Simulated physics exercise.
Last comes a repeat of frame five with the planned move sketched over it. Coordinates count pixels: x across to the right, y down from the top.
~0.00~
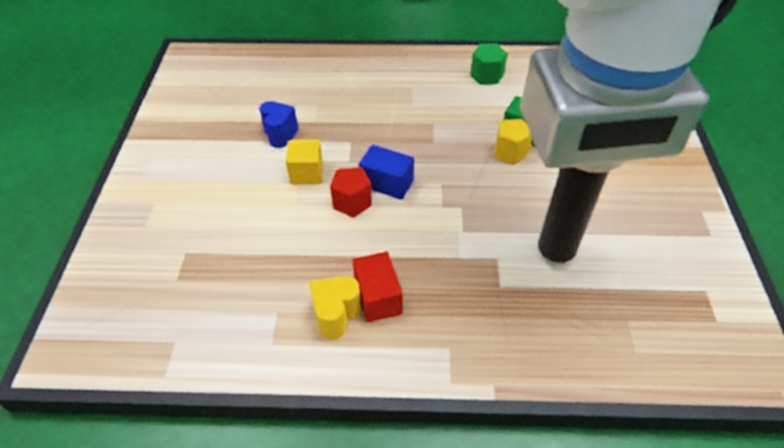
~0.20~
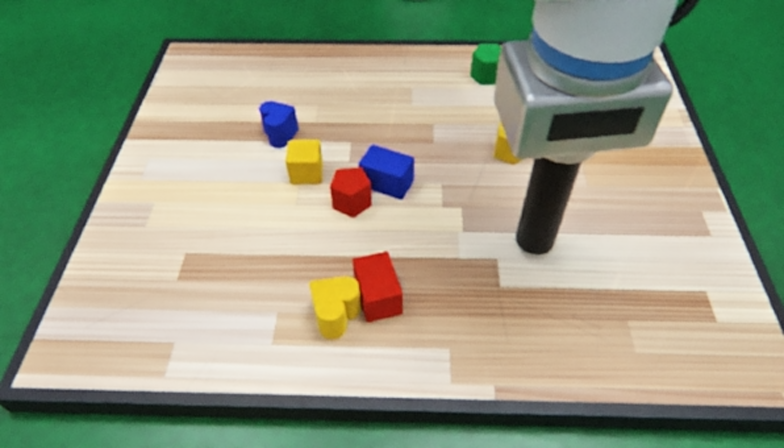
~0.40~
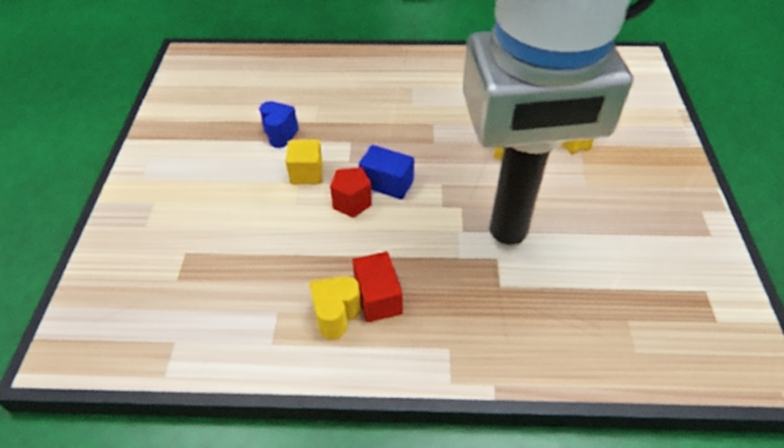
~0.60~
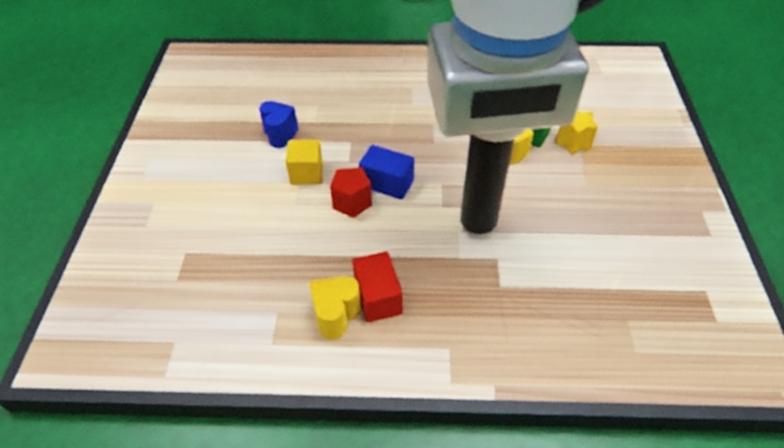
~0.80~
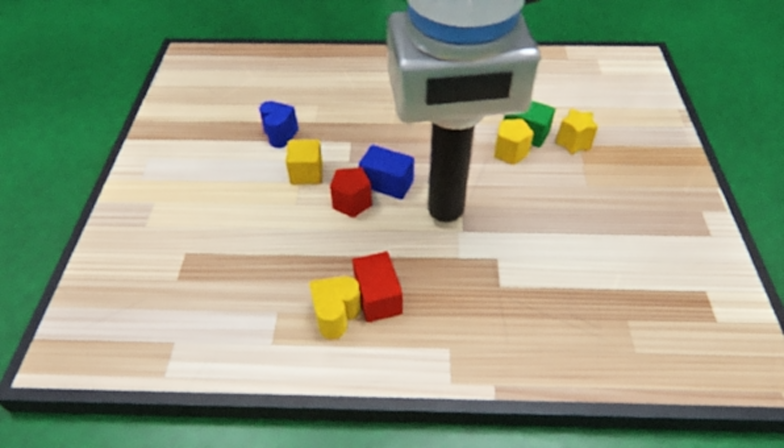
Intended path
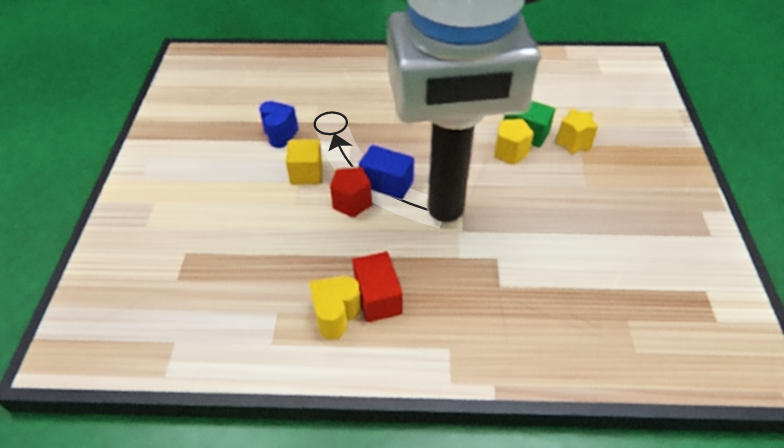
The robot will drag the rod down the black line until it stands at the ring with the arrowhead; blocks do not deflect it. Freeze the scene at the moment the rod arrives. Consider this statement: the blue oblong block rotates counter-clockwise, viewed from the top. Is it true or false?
It is false.
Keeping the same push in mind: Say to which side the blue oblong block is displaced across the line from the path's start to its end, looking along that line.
Facing from start to end, it shifts right.
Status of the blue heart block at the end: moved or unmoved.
Still in place.
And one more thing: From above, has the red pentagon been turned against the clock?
Yes, that is what happens.
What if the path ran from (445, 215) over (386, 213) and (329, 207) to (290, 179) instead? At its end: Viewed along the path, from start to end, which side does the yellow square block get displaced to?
The answer is right.
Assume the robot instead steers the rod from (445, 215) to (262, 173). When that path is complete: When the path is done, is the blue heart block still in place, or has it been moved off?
The blue heart block is moved.
Path on the board, from (445, 215) via (387, 193) and (348, 161), ending at (331, 123).
The first path, step by step. One third of the way, rod at (386, 186); blue oblong block at (368, 143), turned 30° clockwise.
Two thirds of the way, rod at (347, 154); red pentagon at (342, 179), turned 20° anticlockwise; blue oblong block at (349, 110), turned 75° clockwise.
At the end, rod at (330, 116); blue heart block in place; yellow square block in place; red pentagon at (342, 179), turned 20° anticlockwise; blue oblong block at (348, 77), turned 110° clockwise.
